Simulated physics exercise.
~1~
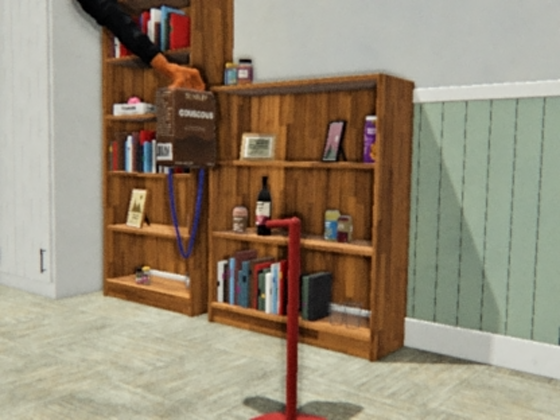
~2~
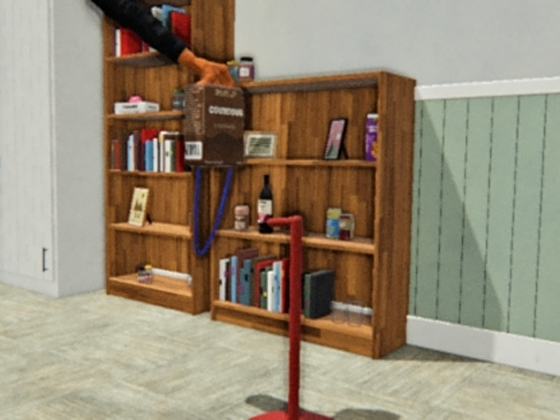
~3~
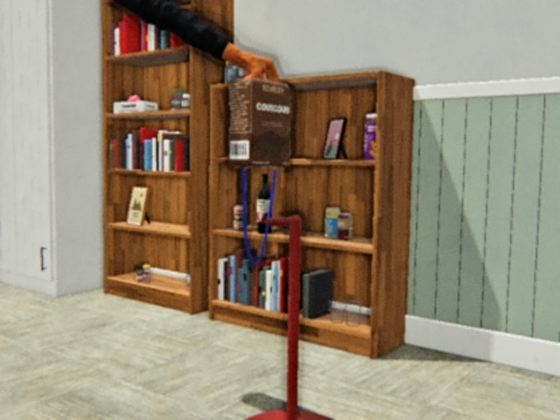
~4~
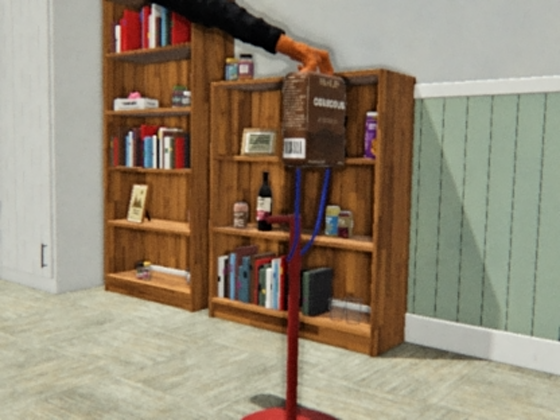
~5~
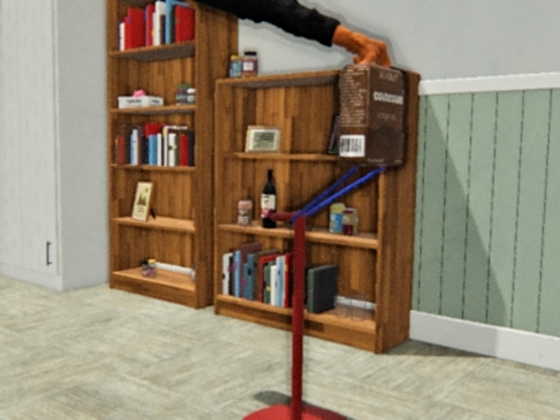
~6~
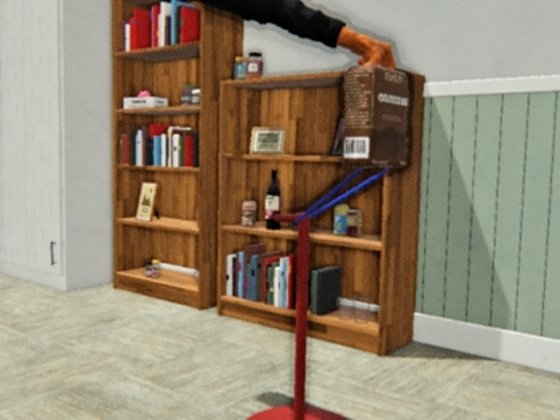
The clip shows a hand carrying a brown sack with a blue lead looped beneath it rightward in front of wooden bookshelves. The sack passes over a red hooked post, the loop catches on the hook and pulls taut, and the hand stops with the sack snagged beyond the post.
